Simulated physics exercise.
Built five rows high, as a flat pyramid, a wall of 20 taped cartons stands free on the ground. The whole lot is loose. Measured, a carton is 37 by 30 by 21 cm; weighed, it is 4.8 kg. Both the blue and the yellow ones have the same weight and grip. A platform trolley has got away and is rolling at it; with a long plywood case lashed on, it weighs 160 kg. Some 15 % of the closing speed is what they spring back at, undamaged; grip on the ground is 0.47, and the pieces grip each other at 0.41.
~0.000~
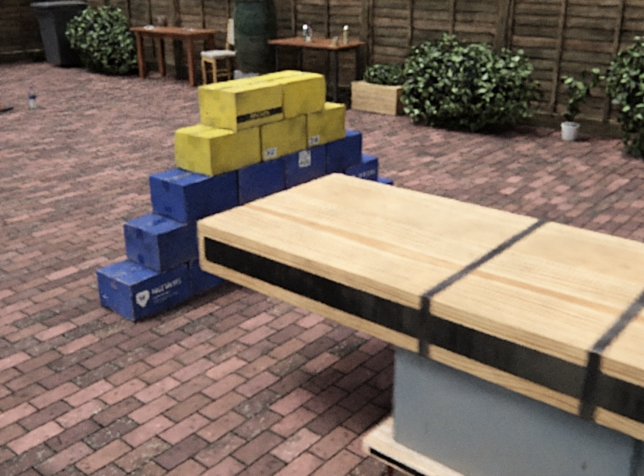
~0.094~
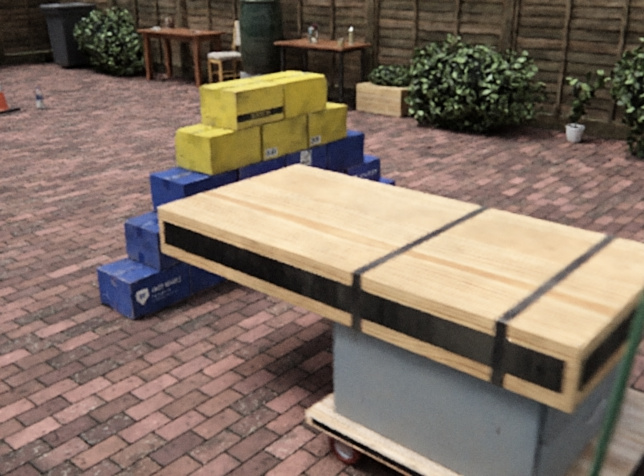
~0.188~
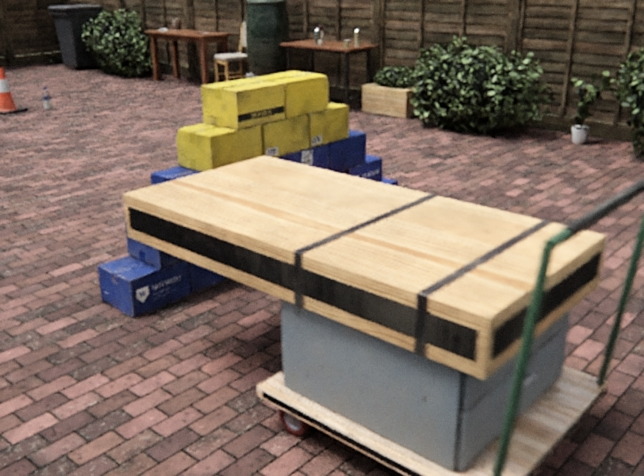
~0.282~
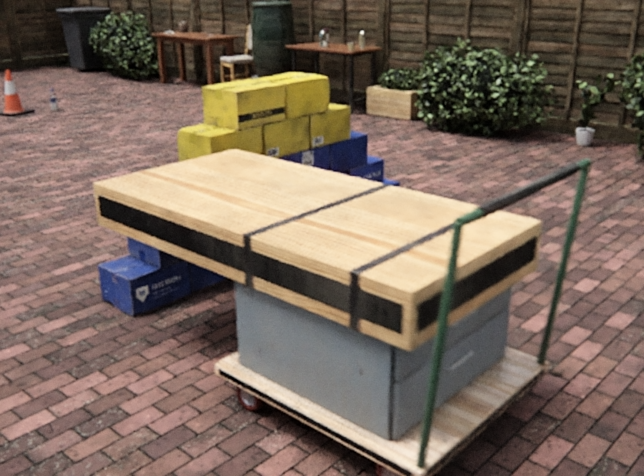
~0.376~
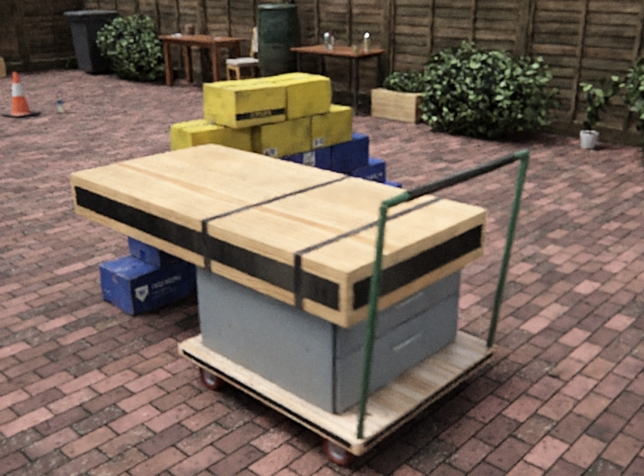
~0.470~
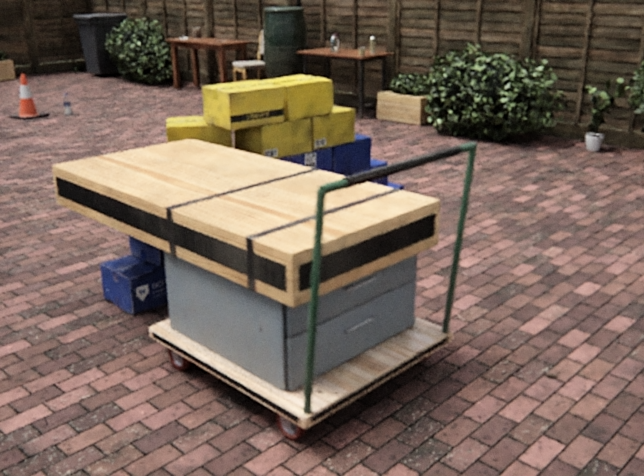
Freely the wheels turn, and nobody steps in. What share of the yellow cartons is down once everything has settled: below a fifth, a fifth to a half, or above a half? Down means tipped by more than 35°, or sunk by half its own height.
A fifth to a half of them.
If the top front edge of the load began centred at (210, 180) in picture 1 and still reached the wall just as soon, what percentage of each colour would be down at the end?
Result - blue: 10%; yellow: 40%.
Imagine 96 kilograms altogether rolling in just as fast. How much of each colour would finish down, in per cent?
In that case blue comes to 10 and yellow to 40 percent.
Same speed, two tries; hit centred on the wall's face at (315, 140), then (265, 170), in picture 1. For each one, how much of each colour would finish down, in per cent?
You'd get blue at 30 followed by 40, and yellow at 80 followed by 100 percent.
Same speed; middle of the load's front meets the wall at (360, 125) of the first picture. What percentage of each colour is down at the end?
Then blue ends 20 per cent down and yellow 80 per cent.
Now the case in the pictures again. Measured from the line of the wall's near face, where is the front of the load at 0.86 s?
It is some 115 centimetres past it.
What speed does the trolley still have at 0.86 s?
Its speed is around 1.7 m/s.
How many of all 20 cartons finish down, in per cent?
I'd put it at about 20 percent.
By 0.86 s, load 1.13 m past the wall's line, still rolling; 2 of the 5 yellow cartons down (3 of 20 in all colours); top yellow carton tilted 53°, 7 cm lower.
By 1.46 s, load 1.96 m past the wall's line, still rolling; 2 of the 5 yellow cartons down (4 of 20 in all colours); top yellow carton on its side.
When it is over (2.8 s), load 2.19 m past the wall's line, still rolling; 2 of the 5 yellow cartons down (4 of 20 in all colours); top yellow carton upside down; top blue carton unmoved. That is 40 per cent. In pixels of the last frame, middles, top yellow carton near (88, 239), top blue carton near (338, 153).
